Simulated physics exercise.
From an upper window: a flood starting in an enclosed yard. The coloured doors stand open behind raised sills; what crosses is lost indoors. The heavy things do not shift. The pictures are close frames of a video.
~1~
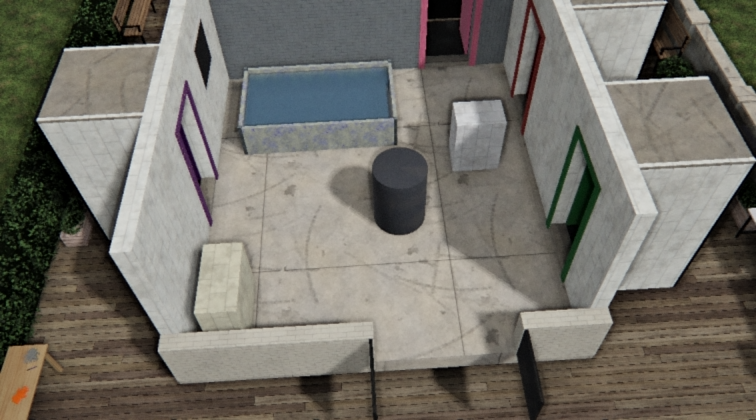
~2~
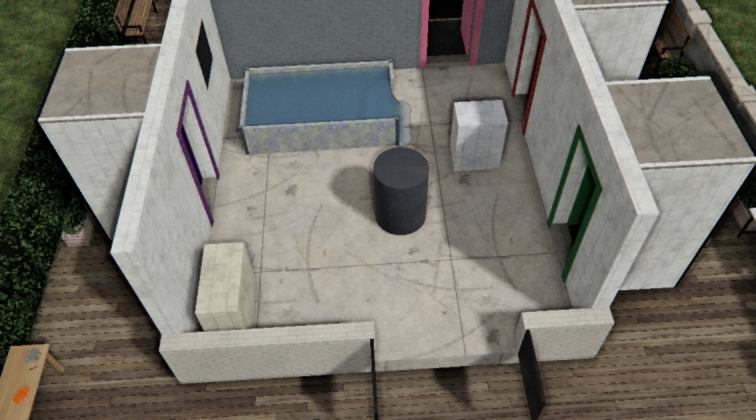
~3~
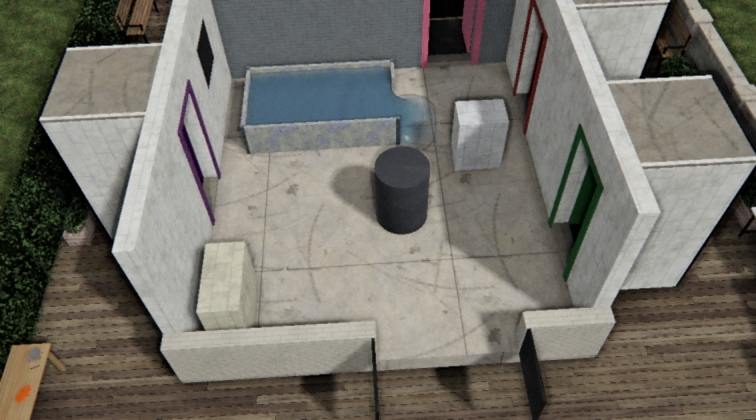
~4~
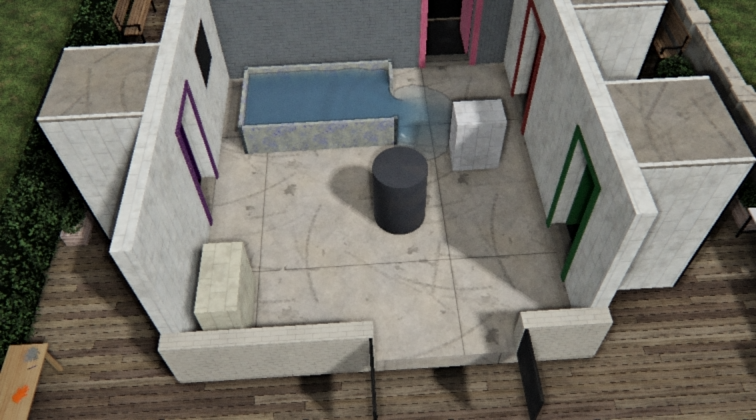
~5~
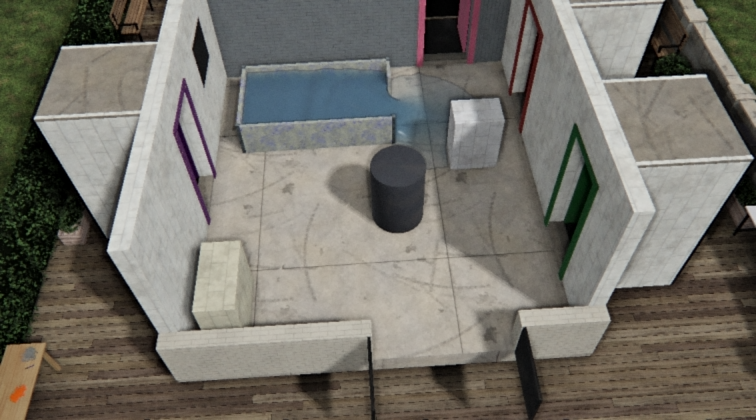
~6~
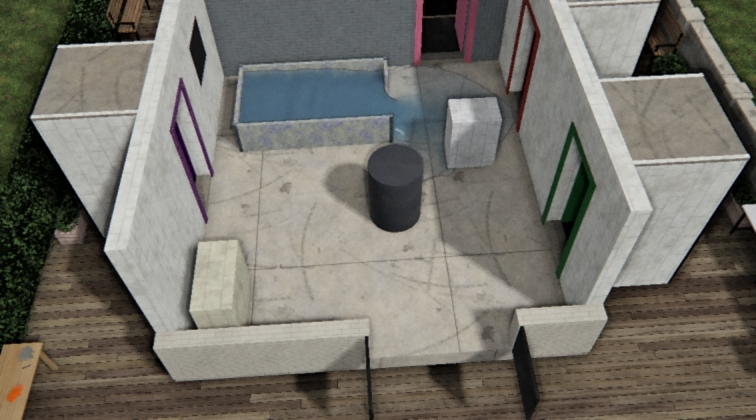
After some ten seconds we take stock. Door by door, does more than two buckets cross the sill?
The pink door floods; the green door holds within the limit; the red door floods; the purple door holds within the limit.
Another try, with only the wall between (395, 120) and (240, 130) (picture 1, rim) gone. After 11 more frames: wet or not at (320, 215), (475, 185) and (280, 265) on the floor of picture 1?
One after the other: Wet, under water, under water.
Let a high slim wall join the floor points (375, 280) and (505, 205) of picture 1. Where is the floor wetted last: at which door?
Last comes the purple-painted one.
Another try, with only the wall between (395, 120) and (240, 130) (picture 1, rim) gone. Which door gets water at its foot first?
The purple one.
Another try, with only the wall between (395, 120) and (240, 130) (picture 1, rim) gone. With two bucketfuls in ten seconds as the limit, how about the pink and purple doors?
My reading: Pink door takes less, purple door passes that mark.
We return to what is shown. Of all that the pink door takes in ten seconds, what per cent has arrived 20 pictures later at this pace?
Roughly 25 per cent.
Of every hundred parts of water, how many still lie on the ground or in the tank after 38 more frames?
I make it 78 per cent.
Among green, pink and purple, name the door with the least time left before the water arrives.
The one in pink.
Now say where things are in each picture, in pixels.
The first picture shows still water in the water tank at (318, 97).
In the second picture, the front is at a hidden place, out from the gap at (393, 117).
In the third picture, water pours out at (394, 116) and has run to (424, 101).
In the fourth picture, water pours out at (392, 117) and has run to a hidden place.
In the fifth picture, the front is at a hidden place, out from the gap at (390, 116).
In the sixth picture, the front is at (510, 115), out from the gap at (387, 115).
A moment on, water covers 20 % of the floor; the pink door wet at the sill, nothing in, the green door not reached, the red door over two buckets in, the purple door not reached.
Next, water covers 35 % of the floor; the pink door wet at the sill, nothing in, the green door wet at the sill, nothing in, the red door far over two buckets in, the purple door not reached.
Then, water covers 45 % of the floor; the pink door under two buckets in, the green door wet at the sill, nothing in, the red door far over two buckets in, the purple door not reached.
Later, water covers 60 % of the floor; the pink door over two buckets in, the green door wet at the sill, nothing in, the red door far over two buckets in, the purple door not reached.
In the end, water covers 80 % of the floor; the pink door over two buckets in, the green door wet at the sill, nothing in, the red door far over two buckets in, the purple door wet at the sill, nothing in.
